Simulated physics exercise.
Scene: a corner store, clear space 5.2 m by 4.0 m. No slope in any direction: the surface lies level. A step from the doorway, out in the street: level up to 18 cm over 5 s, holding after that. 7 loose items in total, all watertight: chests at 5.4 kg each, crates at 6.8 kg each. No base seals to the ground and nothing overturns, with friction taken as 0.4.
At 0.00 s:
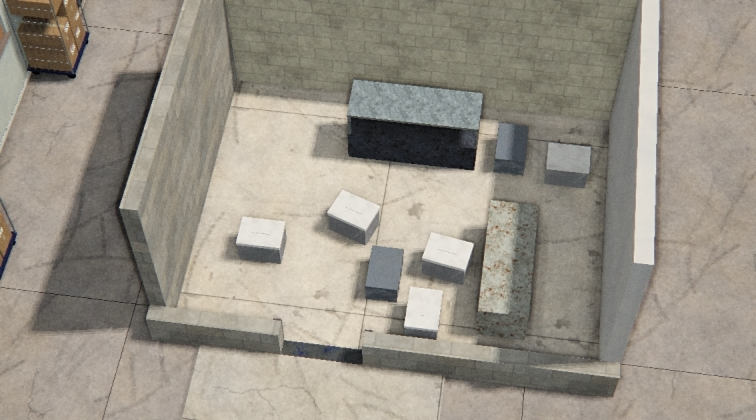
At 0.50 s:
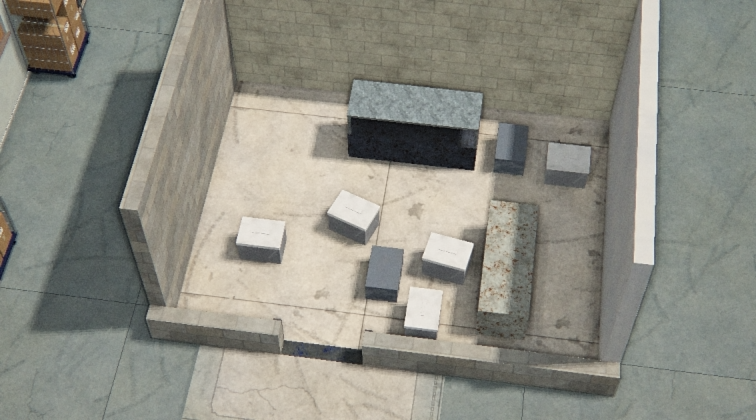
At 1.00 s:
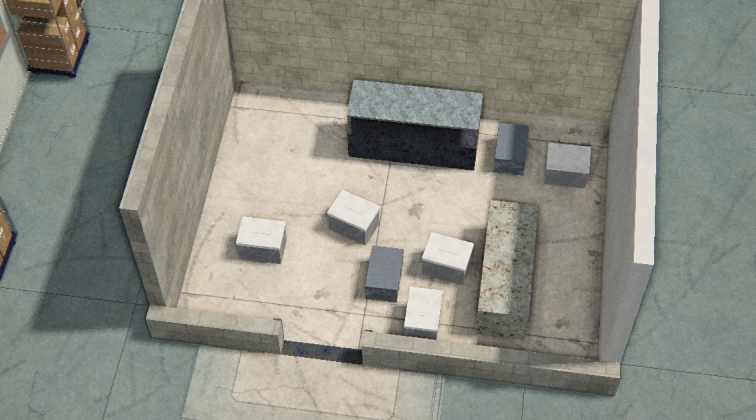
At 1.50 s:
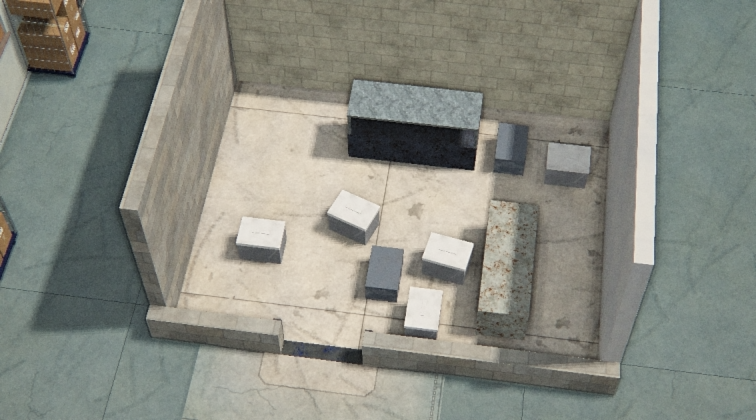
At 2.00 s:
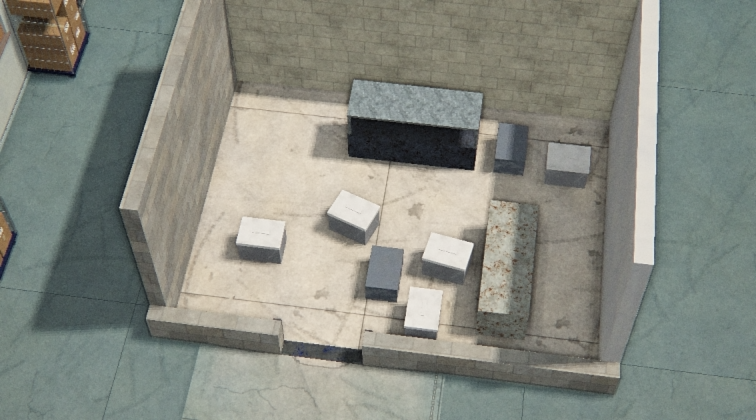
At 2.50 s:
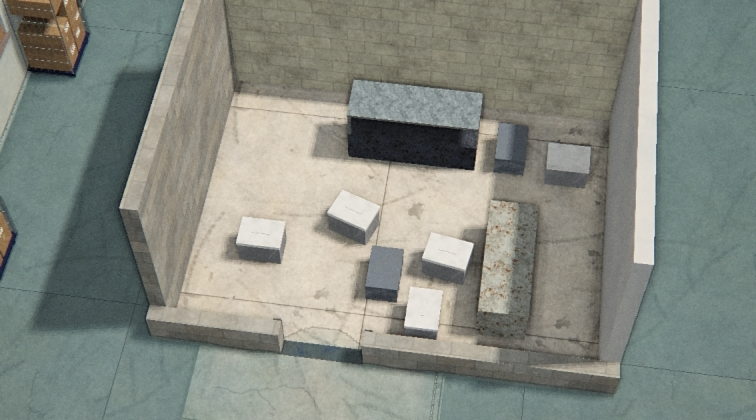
Blue-green water spreads over the pale concrete outside a small roofless store seen from high above, tinting the ground at both sides first, then closing in over the paler strip before the doorway. Inside, white and grey boxes sit around a dark shelf-like block and a long speckled counter, with stacked brown cartons outside at upper left. The boxes stay put, the camera holds still, and the doorway's dark sill finally turns pale.
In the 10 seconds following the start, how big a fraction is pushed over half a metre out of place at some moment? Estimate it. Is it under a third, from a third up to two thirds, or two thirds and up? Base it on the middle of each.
It will work out to one to two of every three.
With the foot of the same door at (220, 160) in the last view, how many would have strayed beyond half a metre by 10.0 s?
Result: 2.
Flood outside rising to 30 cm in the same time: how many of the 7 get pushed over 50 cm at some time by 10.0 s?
Under that setup the answer is 5.
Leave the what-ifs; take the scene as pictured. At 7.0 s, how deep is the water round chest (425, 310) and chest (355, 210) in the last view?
2 and 7 cm.
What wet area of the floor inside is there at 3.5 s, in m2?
Wet area: Approx. 1.5 m2.
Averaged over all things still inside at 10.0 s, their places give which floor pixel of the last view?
Close to pixel (449, 185).
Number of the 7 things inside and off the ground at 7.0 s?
The number is 3.
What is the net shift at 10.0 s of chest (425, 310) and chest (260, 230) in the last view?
Shifts: 5 cm / 200 cm.
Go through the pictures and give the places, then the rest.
The first picture shows a chest at (424, 308) rests on the ground; a chest at (261, 232), on the bottom; 0.0 m2 under water; 0 of 7 have shifted.
The second picture shows a chest at (424, 308) rests on the ground; a chest at (261, 232), on the bottom; 0.0 m2 under water; 0 of 7 have shifted.
The third picture shows a chest at (424, 308), on the bottom; a chest at (261, 232) rests on the ground; 0.0 m2 under water; 0 of 7 have shifted.
The fourth picture shows a chest at (424, 308) rests on the ground; a chest at (261, 232) rests on the ground; water covers 0.0 m2; 0 of 7 have shifted.
The fifth picture shows a chest at (424, 308) rests on the ground; a chest at (261, 232), on the bottom; 0.0 m2 under water; 0 of 7 have shifted.
The sixth picture shows a chest at (424, 308), on the bottom; a chest at (261, 232), on the bottom; 0.1 m2 under water; 0 of 7 have shifted.
After 3.5 s 0 of 7 are over 50 cm from their spots; 0 afloat.
After 4.5 s 0 of 7 are over 50 cm from their spots; 0 afloat.
After 7.0 s 3 of 7 are over 50 cm from their spots; 3 afloat.
After 10.0 s 4 of 7 are over 50 cm from their spots, and 4 have been at some point; 4 afloat.
